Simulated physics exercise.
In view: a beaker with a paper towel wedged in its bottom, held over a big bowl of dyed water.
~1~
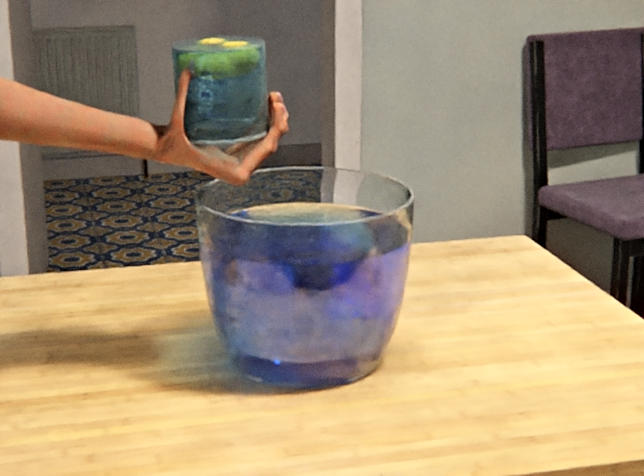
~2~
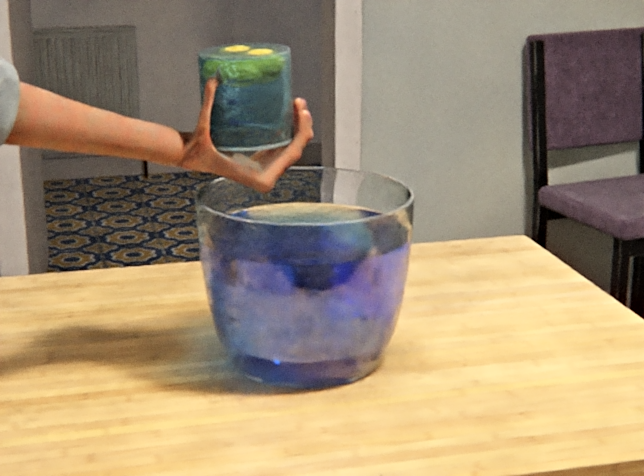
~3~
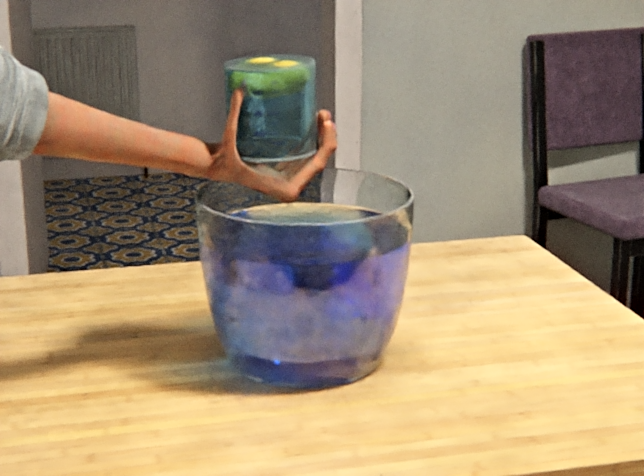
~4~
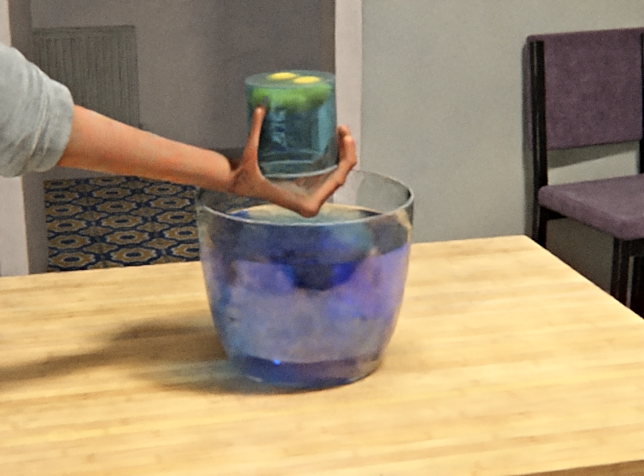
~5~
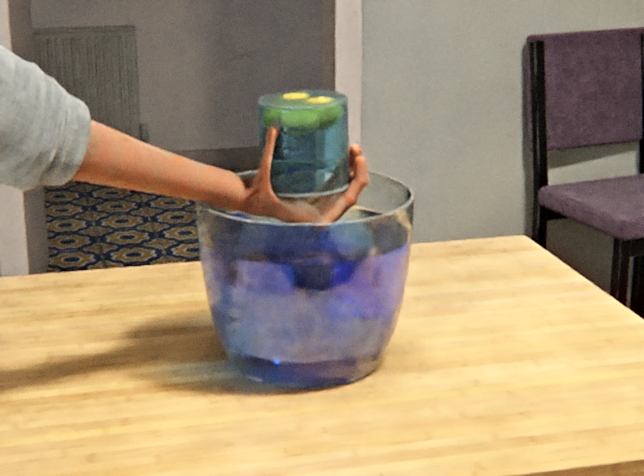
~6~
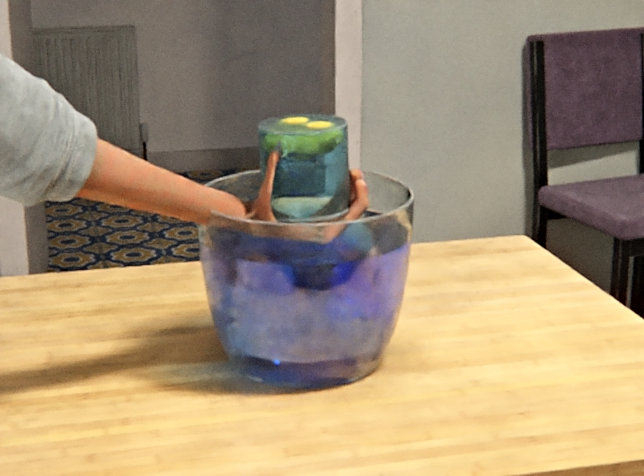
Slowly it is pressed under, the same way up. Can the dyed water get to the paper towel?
It stays dry.
Next, the beaker enters the dyed water.
After that, air is trapped inside and holds the level down.
Finally, the beaker is under, still full of air, and the paper towel is dry.
